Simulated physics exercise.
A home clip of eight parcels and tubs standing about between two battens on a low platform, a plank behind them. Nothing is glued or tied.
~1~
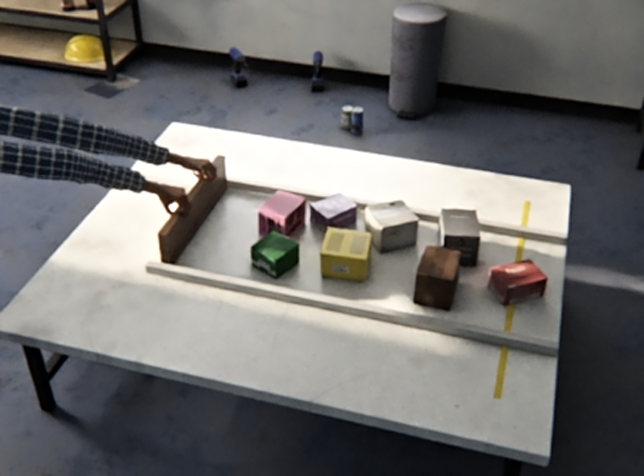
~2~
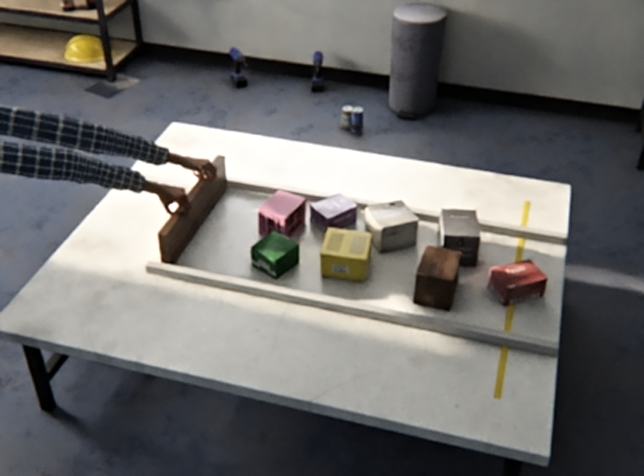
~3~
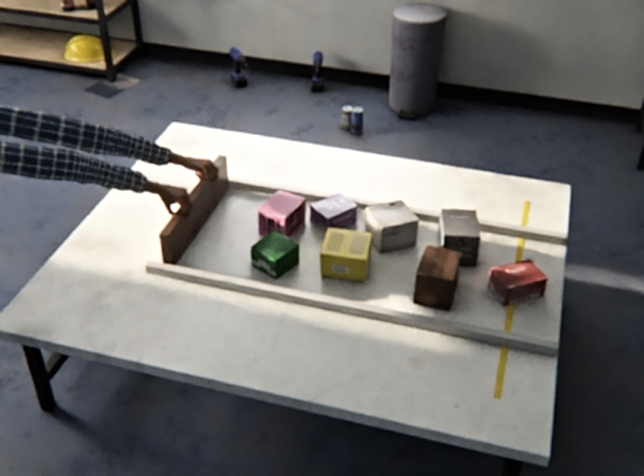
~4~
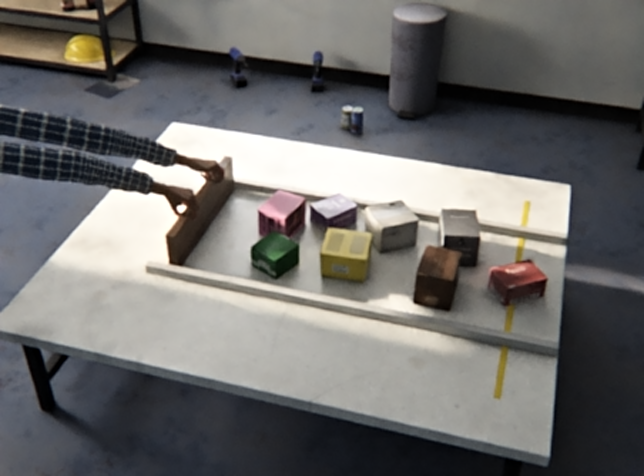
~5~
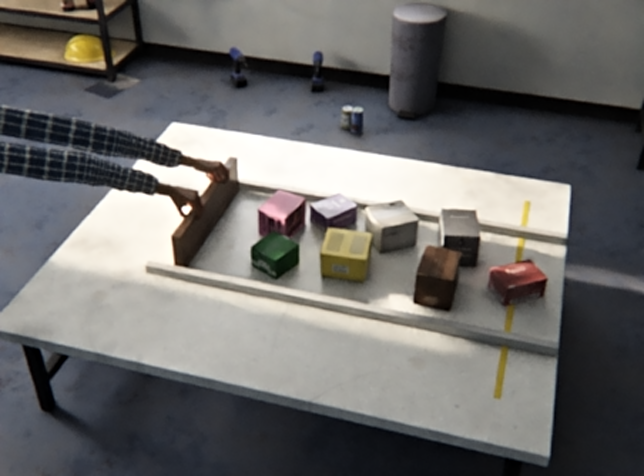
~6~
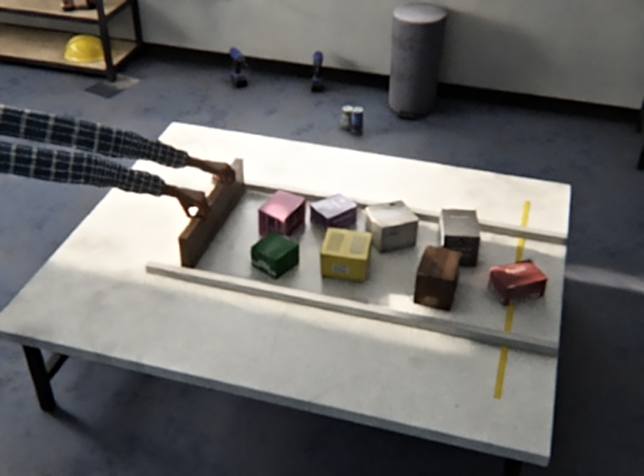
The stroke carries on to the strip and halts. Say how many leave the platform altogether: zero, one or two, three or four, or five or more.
Here the number that fall off is five or more.
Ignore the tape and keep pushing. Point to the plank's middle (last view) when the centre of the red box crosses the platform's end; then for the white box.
For the red box at (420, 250), for the white box at (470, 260).
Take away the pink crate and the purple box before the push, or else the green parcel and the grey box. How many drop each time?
Fallen: 4, and 3 in the other try.
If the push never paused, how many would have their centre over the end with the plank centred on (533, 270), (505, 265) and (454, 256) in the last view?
In that order 6, 5 and 2.
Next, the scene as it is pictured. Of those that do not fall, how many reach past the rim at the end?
1 of them.
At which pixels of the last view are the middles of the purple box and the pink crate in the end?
First (566, 250), then (535, 260).
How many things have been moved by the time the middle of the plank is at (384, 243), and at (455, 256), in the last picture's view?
8 and 8.
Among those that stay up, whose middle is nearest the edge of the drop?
It is the purple box.
Soon after, none off yet; red box at rest near (517, 282); grey box displaced a little near (465, 238); brown box at rest near (438, 278).
In the end, the number that fall off is five or more; gone, yellow tote, white box, brown box, grey box and red box.
